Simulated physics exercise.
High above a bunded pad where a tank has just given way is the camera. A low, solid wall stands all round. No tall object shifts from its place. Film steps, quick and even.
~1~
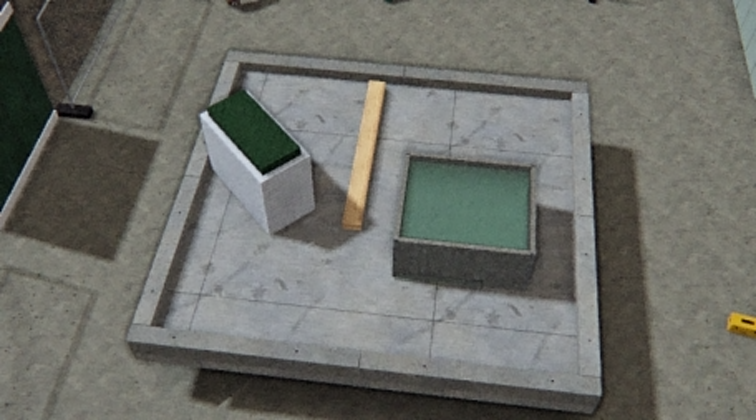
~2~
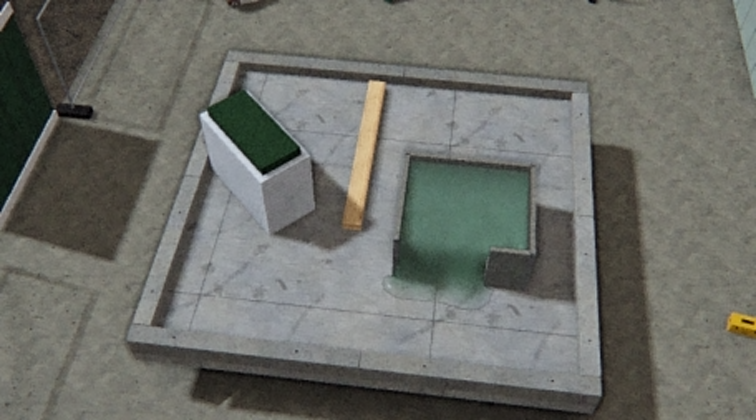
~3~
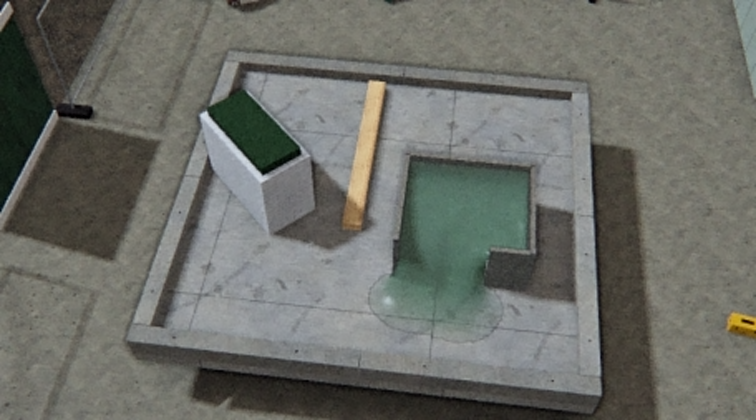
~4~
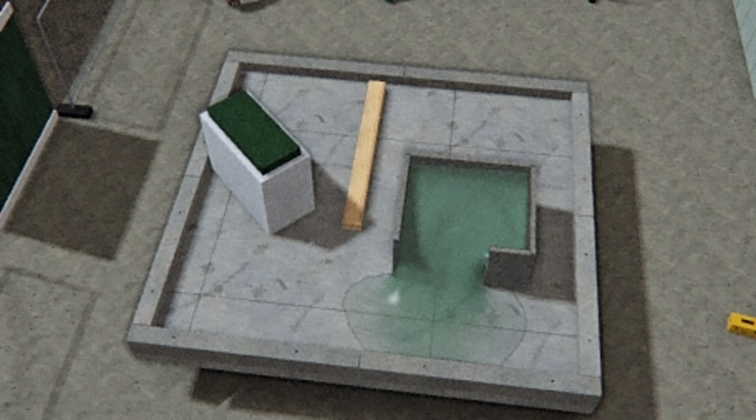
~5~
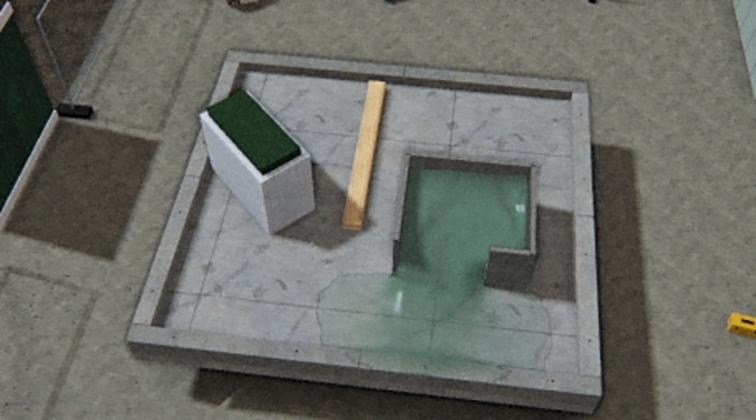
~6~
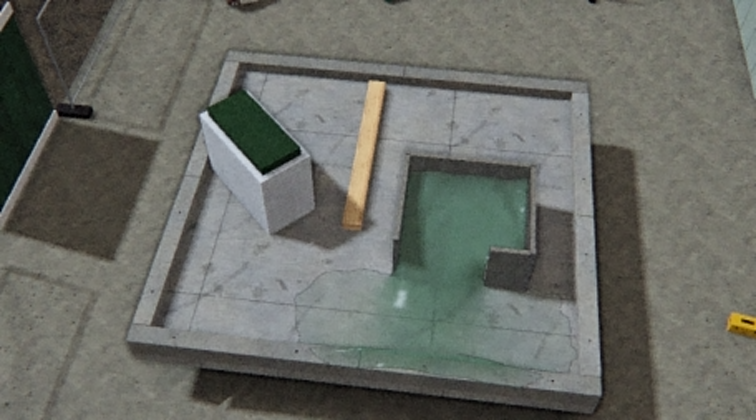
At first, green water sits still in a square tank on a walled pad, near a wooden plank and a white block with a green top. Then a gap opens in the tank's front wall and water pours out, spreading across the pad toward the viewer and to both sides, growing thinner and paler.
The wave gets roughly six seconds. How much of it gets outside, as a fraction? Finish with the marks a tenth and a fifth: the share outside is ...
The share outside is above a fifth.
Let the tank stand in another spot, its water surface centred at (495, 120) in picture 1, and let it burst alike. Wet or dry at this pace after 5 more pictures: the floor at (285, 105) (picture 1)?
Verdict: Clear.
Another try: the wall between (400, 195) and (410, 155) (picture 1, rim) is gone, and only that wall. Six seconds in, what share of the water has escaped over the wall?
Around 2 in a hundred.
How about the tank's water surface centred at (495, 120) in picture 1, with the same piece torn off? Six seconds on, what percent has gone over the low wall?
12 %.
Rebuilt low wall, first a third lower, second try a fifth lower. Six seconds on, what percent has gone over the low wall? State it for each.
The first case gives roughly 44 in a hundred and the second roughly 36 in a hundred.
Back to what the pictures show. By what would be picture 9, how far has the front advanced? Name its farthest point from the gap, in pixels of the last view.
About (212, 339).
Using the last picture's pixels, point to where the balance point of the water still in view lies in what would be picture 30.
Centre of the water: Near (386, 263).
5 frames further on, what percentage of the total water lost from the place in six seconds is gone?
Roughly 45 percent.
A moment on, water covers 20 % of the floor; the low wall has let 6 % over.
Next, water covers 20 % of the floor; the low wall has let 12 % over.
Then, water covers 35 % of the floor; the low wall has let 24 % over.
Later, water covers 45 % of the floor; the low wall has let 26 % over.
In the end, water covers 60 % of the floor; the low wall has let 27 % over.
